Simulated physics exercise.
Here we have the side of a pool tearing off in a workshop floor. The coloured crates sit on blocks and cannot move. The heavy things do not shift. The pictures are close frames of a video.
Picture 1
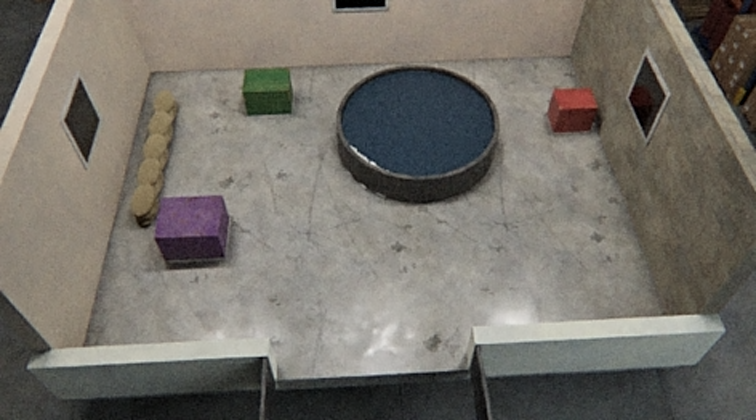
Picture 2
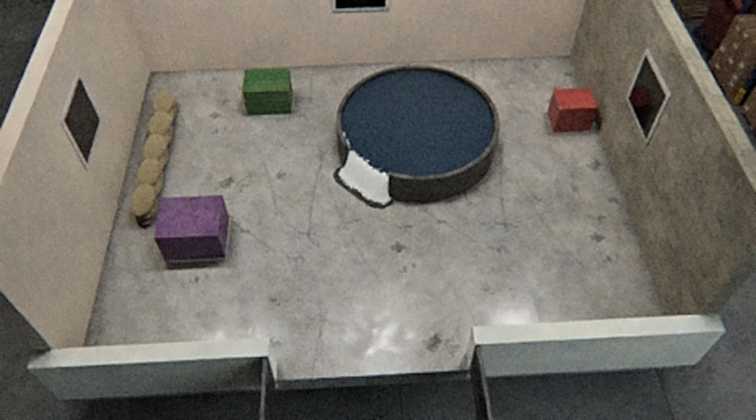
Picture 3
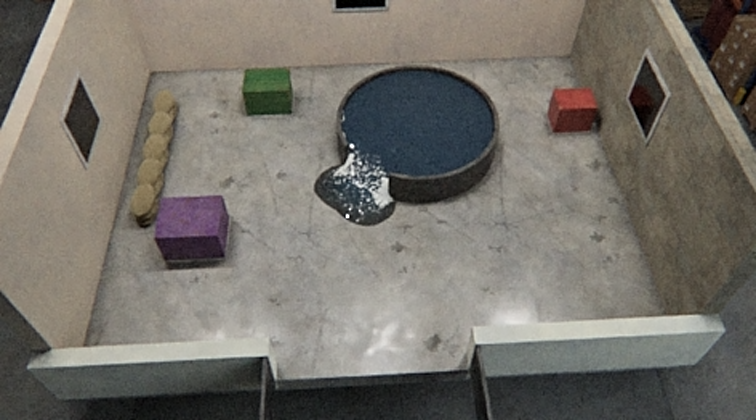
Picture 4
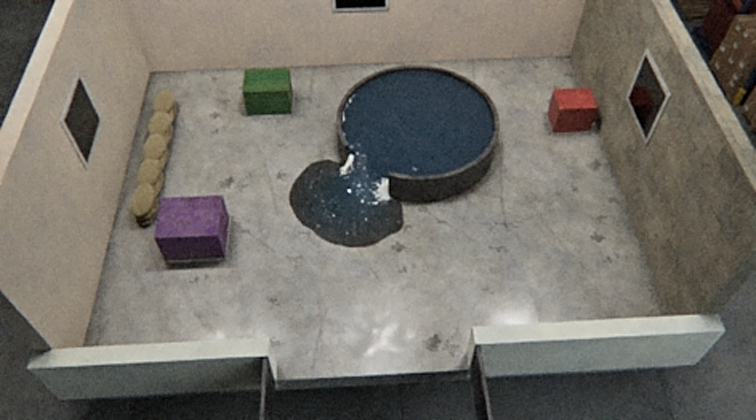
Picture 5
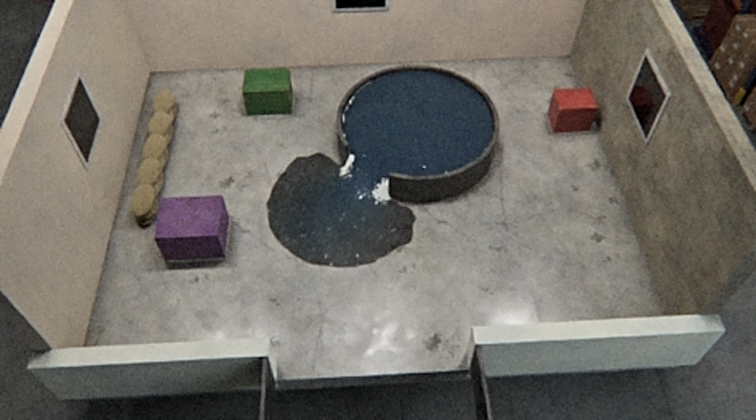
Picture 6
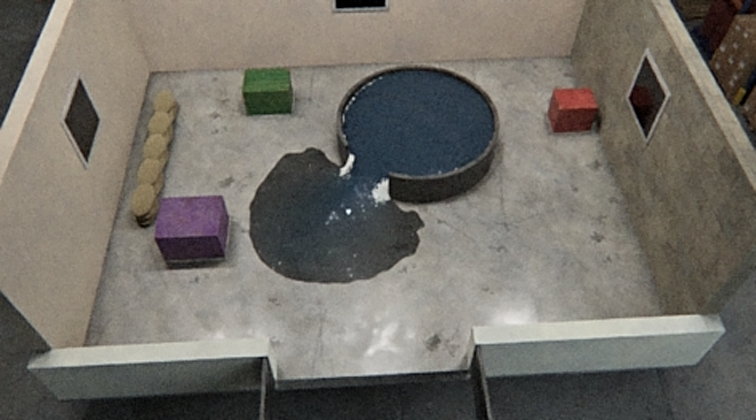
Dark blue water bursts through the lower left side of a round pool, foaming white at the gap and spreading across the floor toward the lower left in a widening dark sheet. The fixed view looks down into a pale-walled workshop with a grey floor. A green box and tan rounded objects stand left, a purple box nearer, and a red box right, all still.
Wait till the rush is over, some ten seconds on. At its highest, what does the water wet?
In the end: The green crate is soaked; the purple crate is soaked; the red crate keeps dry.
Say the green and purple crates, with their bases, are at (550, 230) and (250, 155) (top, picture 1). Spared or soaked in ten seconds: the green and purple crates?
My reading: The green one is safe, the purple one is wetted.
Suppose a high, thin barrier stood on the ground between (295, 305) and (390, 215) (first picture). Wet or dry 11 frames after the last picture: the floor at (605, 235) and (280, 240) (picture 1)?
In turn: Free of water, covered.
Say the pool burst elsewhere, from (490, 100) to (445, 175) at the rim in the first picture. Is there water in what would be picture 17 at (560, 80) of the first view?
Verdict: Awash.
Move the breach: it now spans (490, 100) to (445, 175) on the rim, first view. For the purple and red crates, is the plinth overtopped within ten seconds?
Then: Purple is topped; red is wetted.
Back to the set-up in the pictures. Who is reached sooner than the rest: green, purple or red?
That is the one in purple.
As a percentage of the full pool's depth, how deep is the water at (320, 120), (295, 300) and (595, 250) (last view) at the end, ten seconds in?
In turn 6, 14 and 0 in a hundred.
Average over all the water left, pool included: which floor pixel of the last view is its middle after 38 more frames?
I would point to (312, 191).
A moment on, water covers 20 % of the floor; the green crate not reached, the purple crate water round its plinth, the red crate not reached.
Next, water covers 30 % of the floor; the green crate not reached, the purple crate water round its plinth, the red crate not reached.
Then, water covers 35 % of the floor; the green crate not reached, the purple crate water round its plinth, the red crate not reached.
Later, water covers 45 % of the floor; the green crate water round its plinth, the purple crate water round its plinth, the red crate not reached.
In the end, water covers 60 % of the floor; the green crate was topped, the purple crate was topped, the red crate stayed above the water.
